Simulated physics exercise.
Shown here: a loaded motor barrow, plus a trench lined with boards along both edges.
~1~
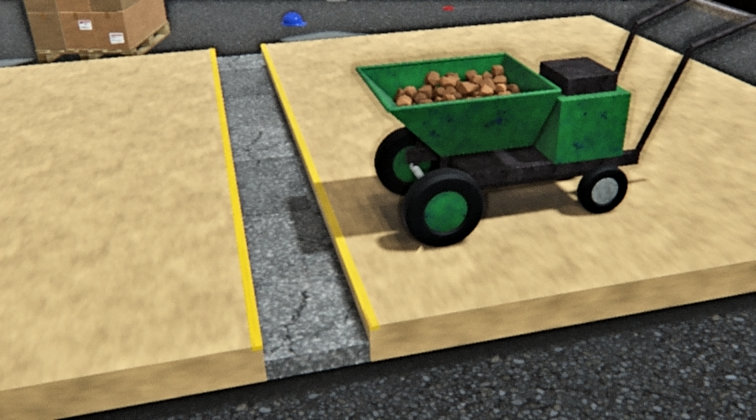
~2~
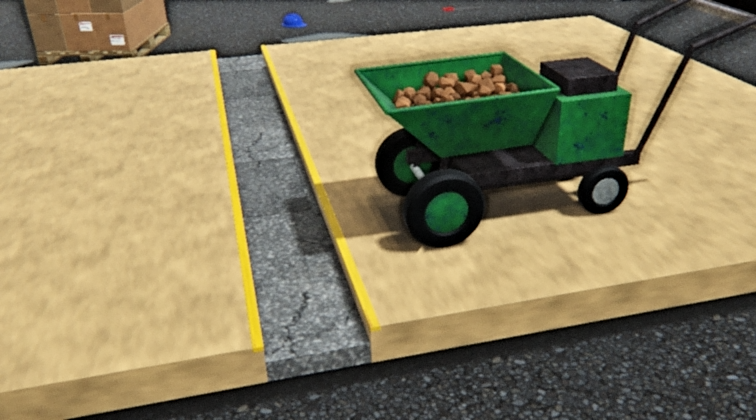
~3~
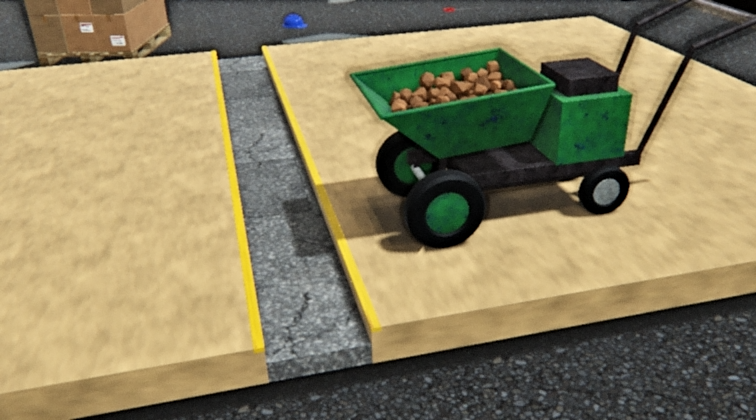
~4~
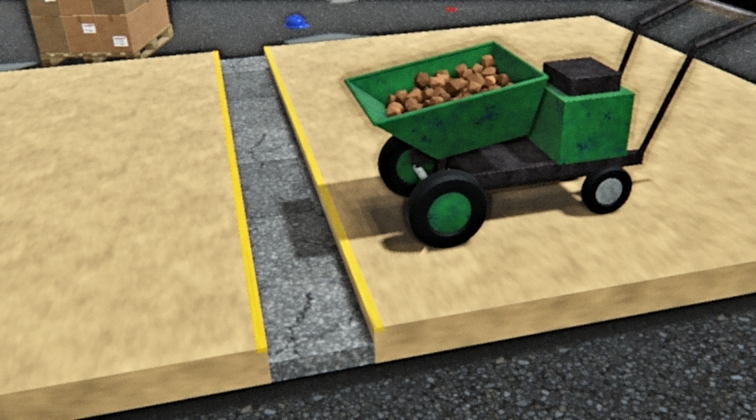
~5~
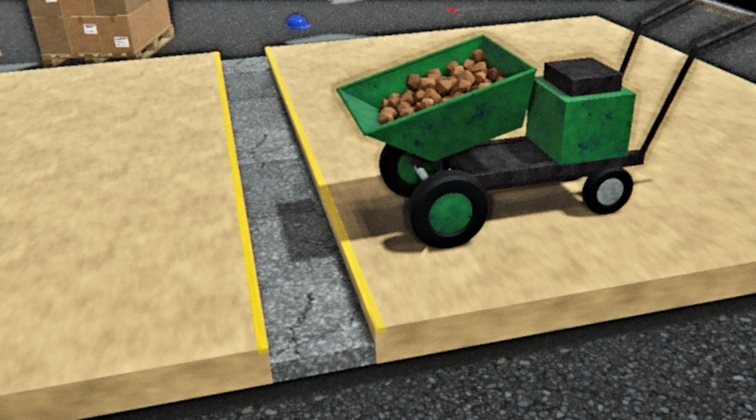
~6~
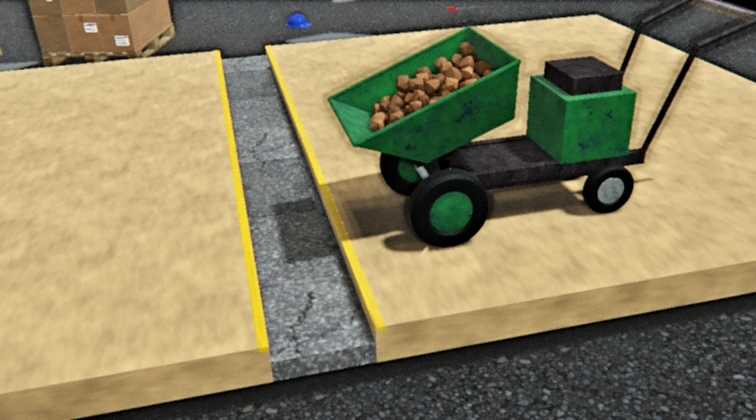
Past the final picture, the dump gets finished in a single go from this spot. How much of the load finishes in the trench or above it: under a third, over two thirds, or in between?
Over two thirds.
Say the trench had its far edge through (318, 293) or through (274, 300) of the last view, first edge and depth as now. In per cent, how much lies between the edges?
Roughly 10 per cent, then roughly 70 per cent.
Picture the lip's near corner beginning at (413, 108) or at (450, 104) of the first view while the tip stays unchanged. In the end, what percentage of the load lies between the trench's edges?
About 90 percent at the first place and about 60 percent at the second.
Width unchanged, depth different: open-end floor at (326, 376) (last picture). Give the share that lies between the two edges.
The share would be roughly 100 per cent.
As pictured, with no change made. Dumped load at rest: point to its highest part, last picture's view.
I'd put the summit somewhere around pixel (282, 227).
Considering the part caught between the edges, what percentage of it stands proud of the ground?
40 per cent, near enough.
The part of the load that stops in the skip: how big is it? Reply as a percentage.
Estimate: Near 10 %.
Just after the last frame, skip tipped steeply; every one in the skip.
A moment on, skip tipped right over; roughly two thirds in the skip; roughly a third in or heaped over the trench.
Further on, skip tipped right over; about a tenth in the skip; the larger part in or heaped over the trench; about a tenth beyond it.
When it is over, skip tipped right over; about a tenth in the skip; the larger part in or heaped over the trench; about a tenth beyond it.
